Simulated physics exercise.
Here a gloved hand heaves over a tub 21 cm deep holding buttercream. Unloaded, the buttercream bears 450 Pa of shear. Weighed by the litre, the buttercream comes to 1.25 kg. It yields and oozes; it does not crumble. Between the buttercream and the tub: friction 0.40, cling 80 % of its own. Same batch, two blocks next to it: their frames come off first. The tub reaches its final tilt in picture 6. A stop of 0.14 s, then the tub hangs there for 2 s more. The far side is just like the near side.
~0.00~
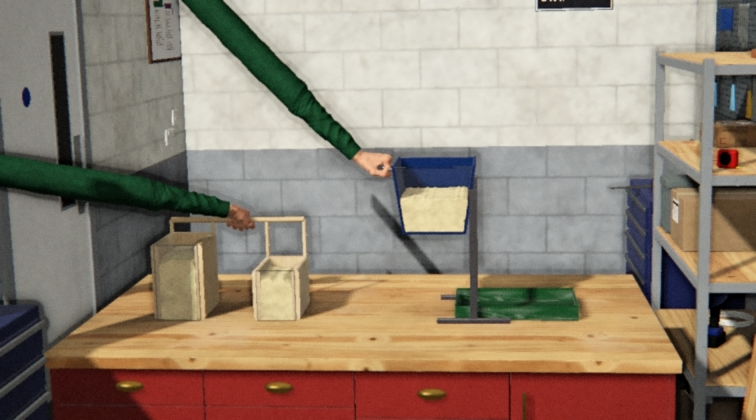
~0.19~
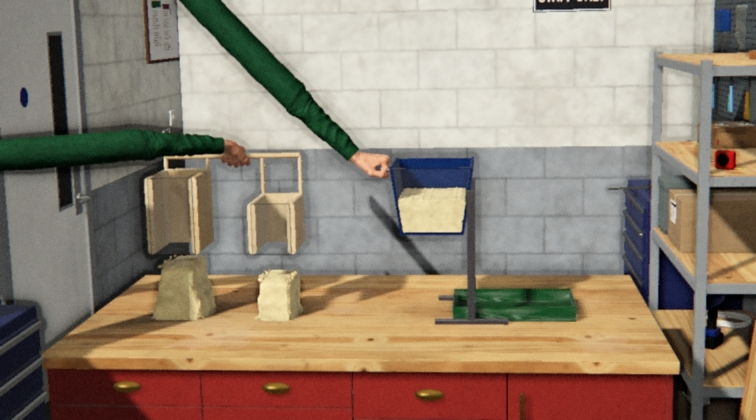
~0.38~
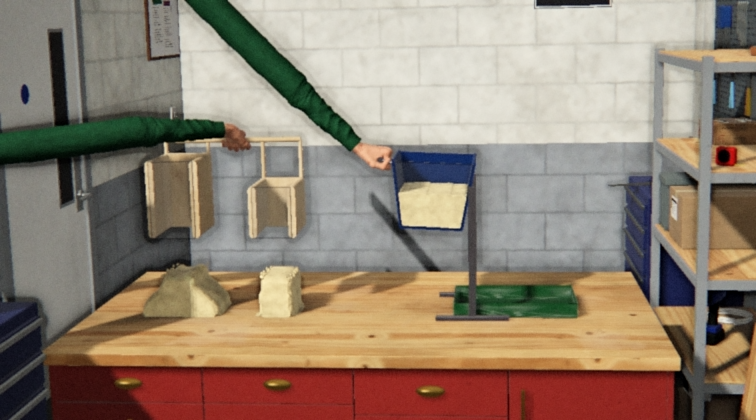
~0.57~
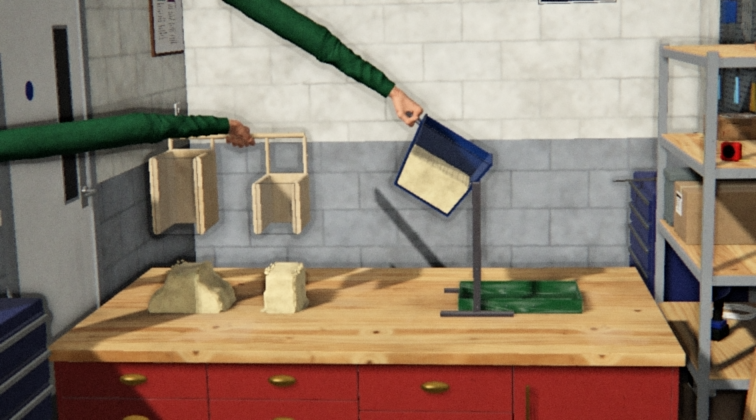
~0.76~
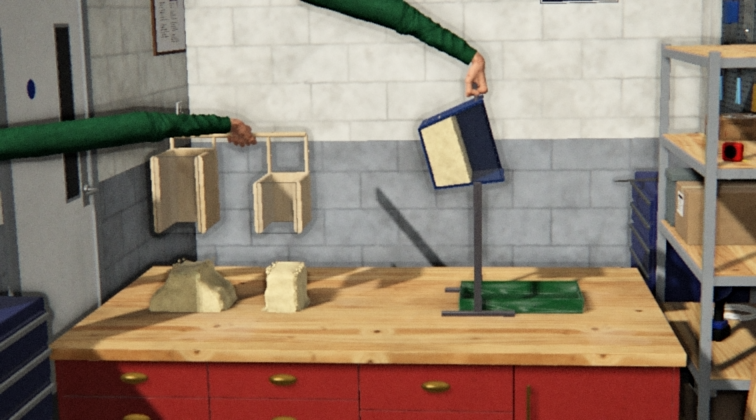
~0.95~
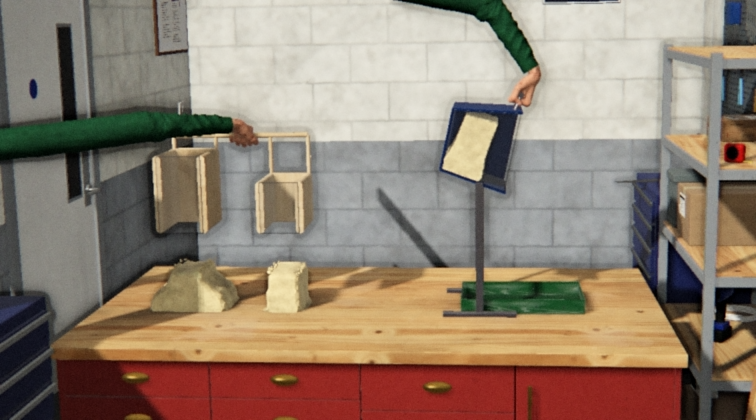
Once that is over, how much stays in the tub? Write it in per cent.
Some 0 percent stays.
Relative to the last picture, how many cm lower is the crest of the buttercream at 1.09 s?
Roughly 9 cm.
After 1.09 s, the tub is at 102 degrees and holds 91 %.
After 1.26 s, the tub is at 102 degrees and holds 40 %.
After 1.43 s, the tub is at 102 degrees and holds 22 %.
After 1.60 s, the tub is at 102 degrees and holds 0 %.
After 2.95 s, at the end, the tub is at 102 degrees and holds 0 %.
